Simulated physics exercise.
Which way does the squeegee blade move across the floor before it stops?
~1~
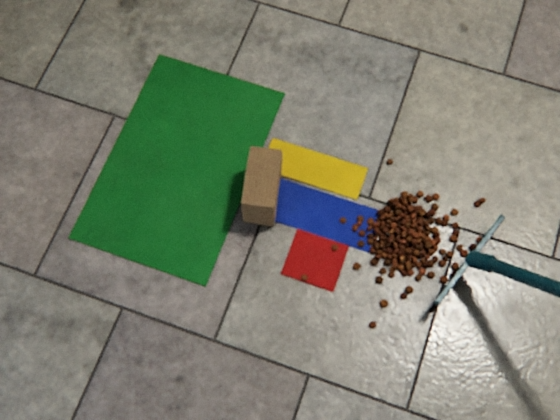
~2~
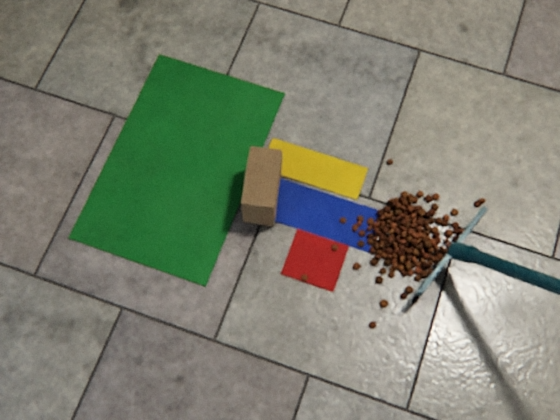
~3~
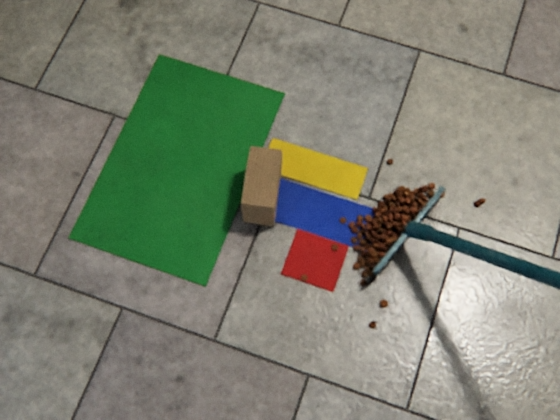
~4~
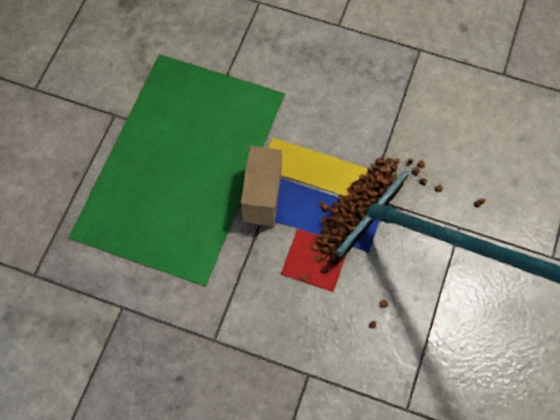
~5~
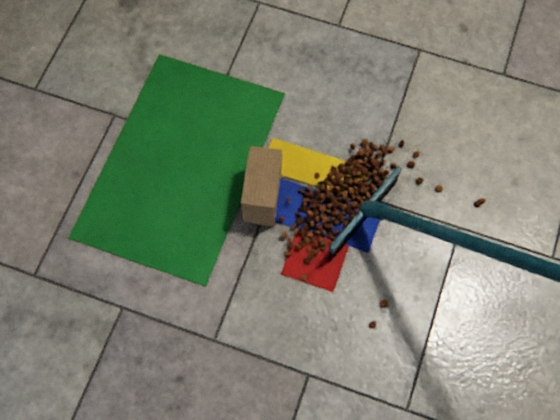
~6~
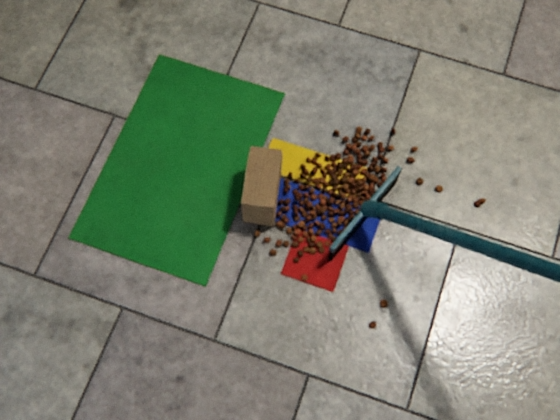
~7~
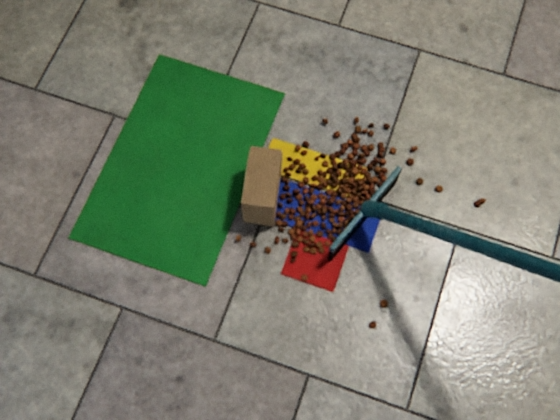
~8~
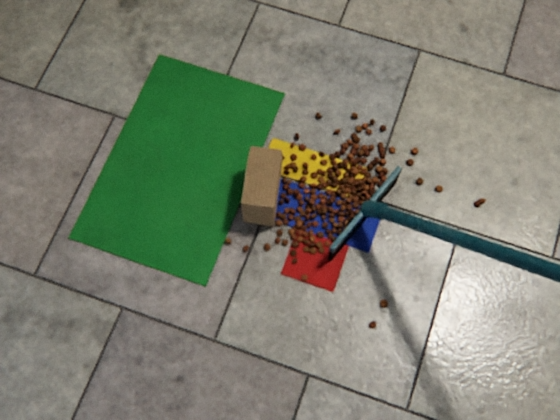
The blade moves to the left, drifting a little upward as it pushes the kibble.
